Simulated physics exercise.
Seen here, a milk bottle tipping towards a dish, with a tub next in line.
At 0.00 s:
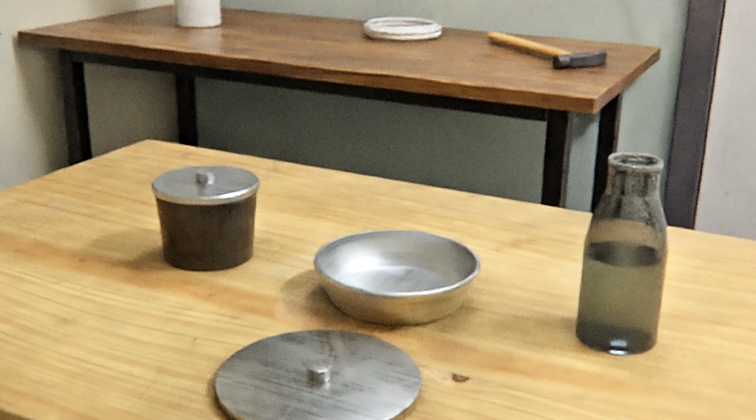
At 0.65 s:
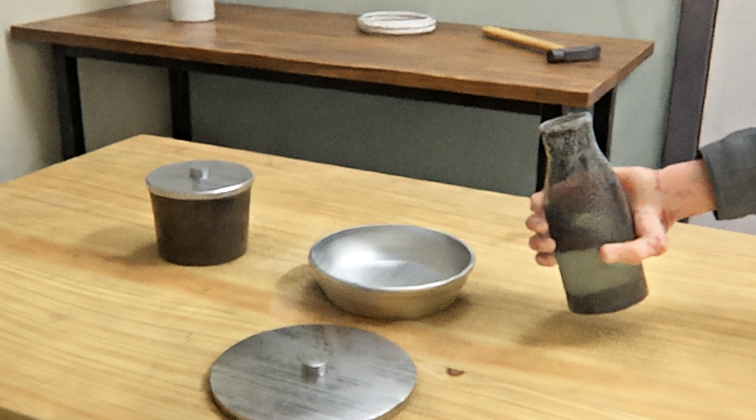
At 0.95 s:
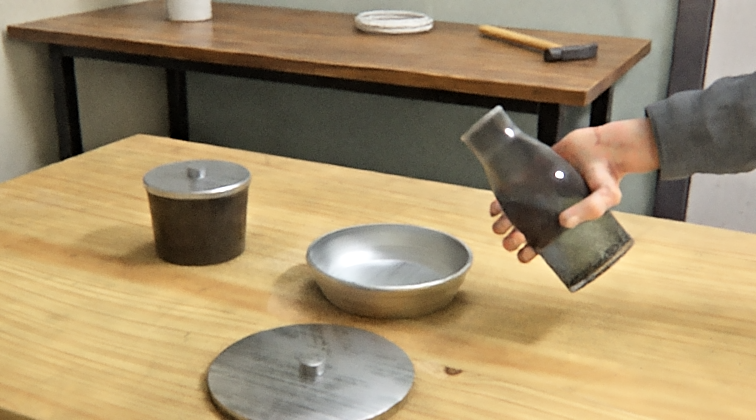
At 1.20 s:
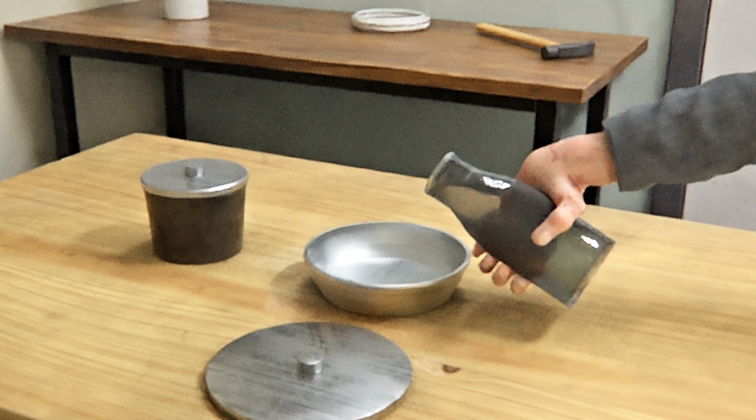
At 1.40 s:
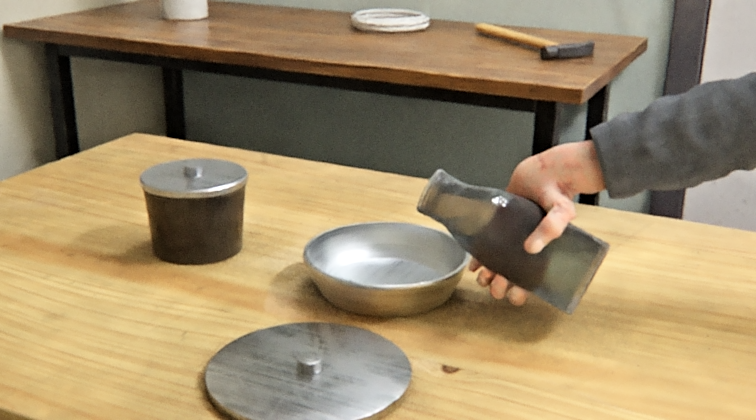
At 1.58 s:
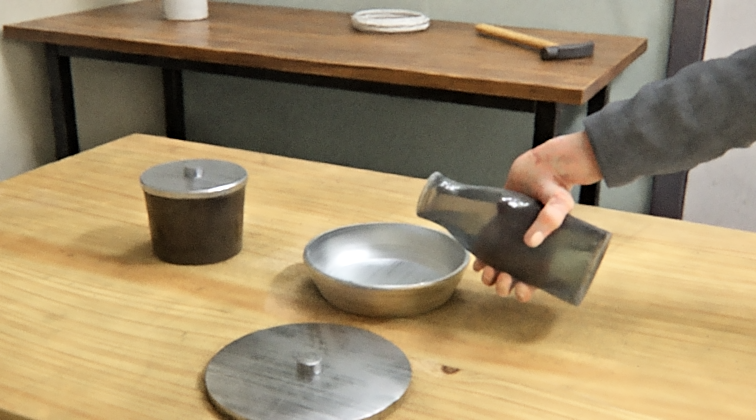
At first, a partly filled milk bottle stands on a wooden table to the right of an open metal dish, with a lidded tub at left. A hand reaches in from the right, lifts the bottle and tilts it leftward, bringing its mouth near the dish's rim, with nothing coming out.
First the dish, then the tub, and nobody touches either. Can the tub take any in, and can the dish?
Left, the tub lets it run off outside; right, the dish fills up.
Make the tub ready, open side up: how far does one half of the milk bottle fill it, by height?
Close to 25 %.
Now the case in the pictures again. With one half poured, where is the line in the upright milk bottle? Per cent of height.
I make it 25 per cent.
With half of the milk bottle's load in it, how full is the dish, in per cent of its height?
I make it 30 per cent.
By 2.3 s, the water goes into the dish.
By 3.2 s, it hits the lid of the tub and runs off.
By 4.6 s, the dish has its share inside; the tub is empty, in a puddle.
